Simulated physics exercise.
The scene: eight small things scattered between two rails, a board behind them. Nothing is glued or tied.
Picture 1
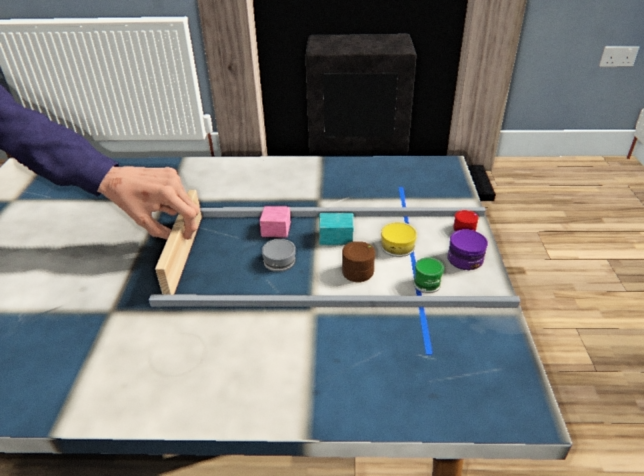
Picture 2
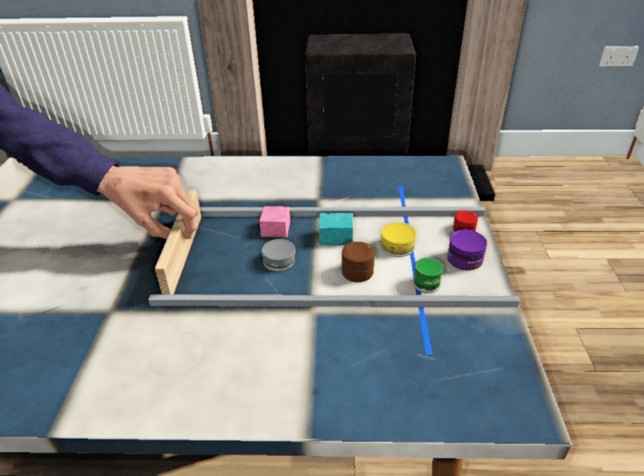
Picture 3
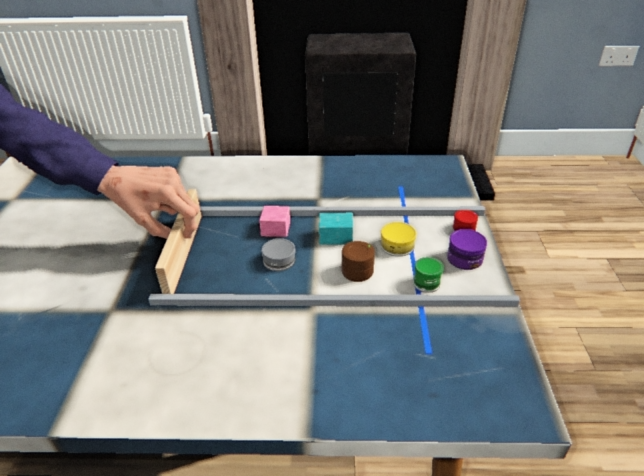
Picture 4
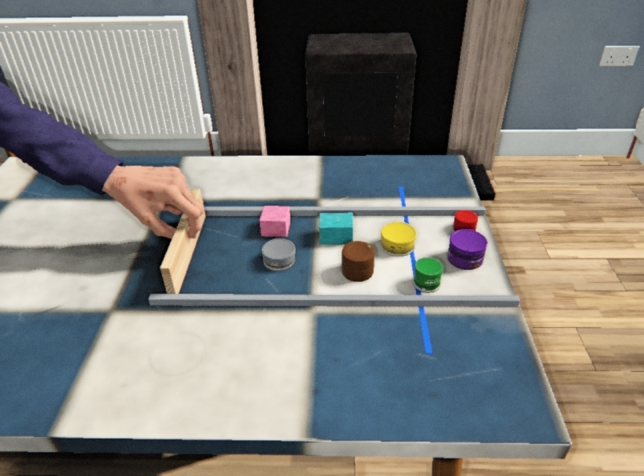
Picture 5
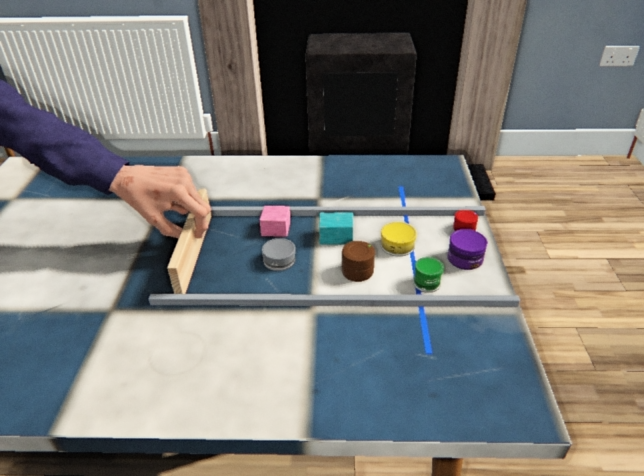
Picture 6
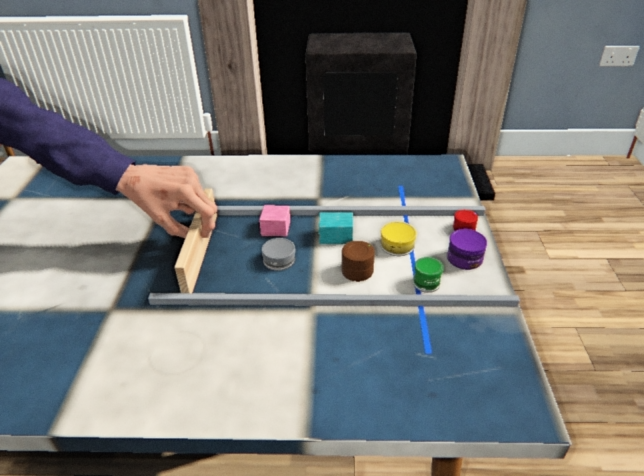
On a checkered table, a hand slides a wooden board slightly right between two rails.
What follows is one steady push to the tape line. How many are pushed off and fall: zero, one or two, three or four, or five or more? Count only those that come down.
The number that fall off is zero.
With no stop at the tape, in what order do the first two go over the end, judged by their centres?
In order: The purple tub, the yellow tin.
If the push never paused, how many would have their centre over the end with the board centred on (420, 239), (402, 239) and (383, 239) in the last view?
Place by place, 1, 0 and 0.
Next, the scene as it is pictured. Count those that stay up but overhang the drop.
1 of them.
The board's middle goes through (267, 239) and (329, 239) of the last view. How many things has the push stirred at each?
First 2, then 5.
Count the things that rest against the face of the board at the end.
The number is 3.
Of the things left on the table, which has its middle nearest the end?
Foremost is the purple tub.
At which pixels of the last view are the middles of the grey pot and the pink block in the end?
Near (429, 251) and (420, 215).
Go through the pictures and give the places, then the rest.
The first frame shows red lid (466, 223); purple tub (467, 250); green tin (428, 275); board (181, 240); tape (412, 255).
The second frame shows purple tub (467, 250); brown lid (358, 262).
The third frame shows green tin (428, 275); pink block (275, 221).
The fourth frame shows red lid (465, 222); turquoise block (336, 229).
The fifth frame shows purple tub (467, 249); board (192, 239).
The sixth frame shows red lid (465, 222); purple tub (467, 249); green tin (428, 275); board (198, 239); tape (412, 254).
A little later, none off yet; red lid at rest near (465, 222); purple tub at rest near (467, 249); green tin at rest near (428, 275).
When it is over, the number that fall off is zero.
